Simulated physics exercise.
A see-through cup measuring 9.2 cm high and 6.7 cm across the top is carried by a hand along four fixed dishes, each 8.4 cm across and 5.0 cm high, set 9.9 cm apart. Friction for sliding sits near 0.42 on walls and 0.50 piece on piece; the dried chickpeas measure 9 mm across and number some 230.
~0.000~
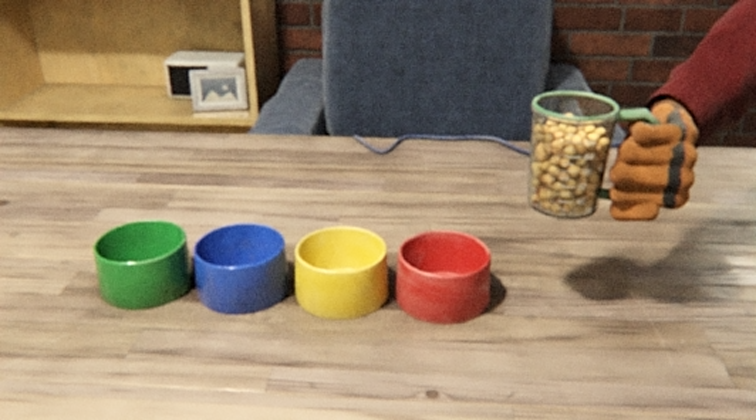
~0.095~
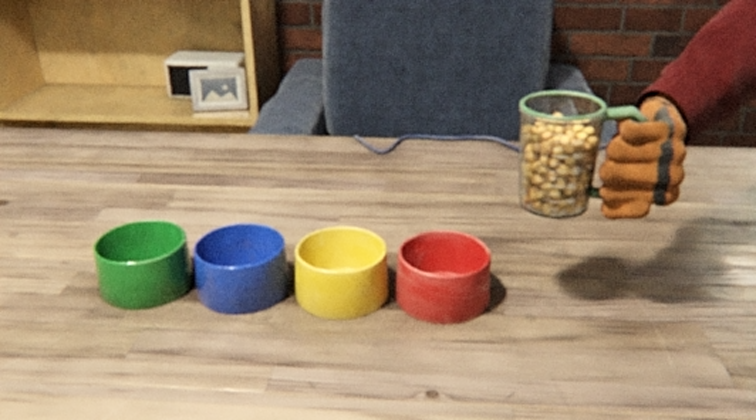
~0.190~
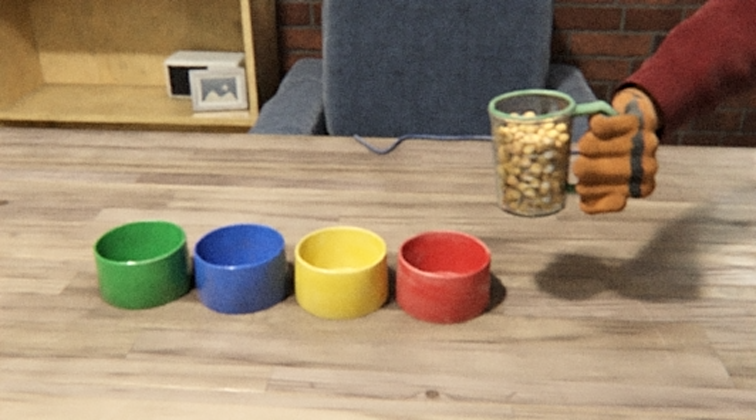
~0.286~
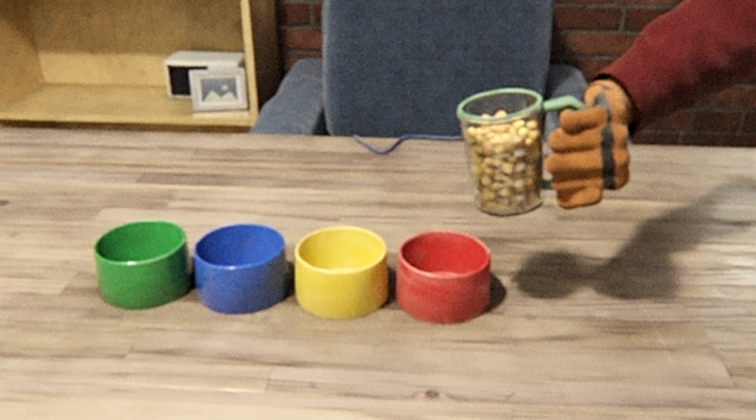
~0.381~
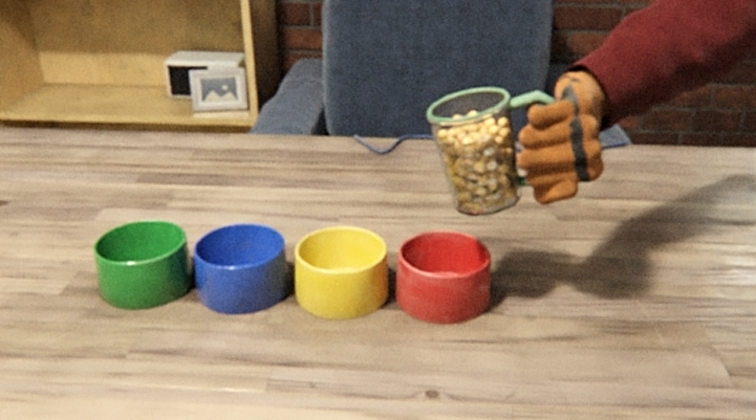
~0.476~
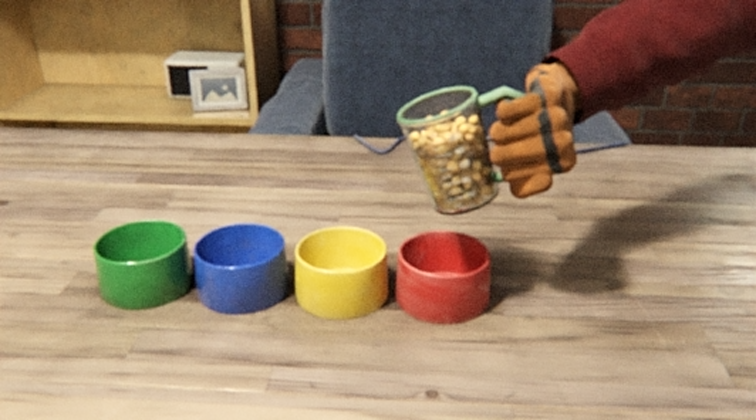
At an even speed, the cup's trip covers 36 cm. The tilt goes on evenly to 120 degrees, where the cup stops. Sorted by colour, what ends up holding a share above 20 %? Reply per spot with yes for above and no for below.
Red: No, below. Blue: No, below. Green: Yes, above. Yellow: No, below. Counter: No, below.
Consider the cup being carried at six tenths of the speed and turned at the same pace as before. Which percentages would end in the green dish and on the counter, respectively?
Green 90, counter 10.
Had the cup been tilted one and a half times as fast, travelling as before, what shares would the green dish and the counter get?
Shares - green: 80, counter: 20.
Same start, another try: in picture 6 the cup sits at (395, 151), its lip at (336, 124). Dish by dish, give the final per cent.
Red 0, blue 0, green 90, yellow 0.
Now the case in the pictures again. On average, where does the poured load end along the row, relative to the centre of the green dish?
Roughly 1 cm away, on the smaller-x side.
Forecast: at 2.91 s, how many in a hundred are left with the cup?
Approx. 10 % - an estimate.
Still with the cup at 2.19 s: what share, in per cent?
It works out to about 100 per cent of the load.
After 1.50 s, tilt 65 degrees; cup holds 100 %.
After 2.19 s, tilt 97 degrees; cup holds 100 %.
Then, at 2.91 s, tilt 120 degrees; cup holds 10 %, green 85 %.
By 3.8 s all is still; red 0 %, blue 0 %, green 90 %, yellow 0 %, counter 10 %.
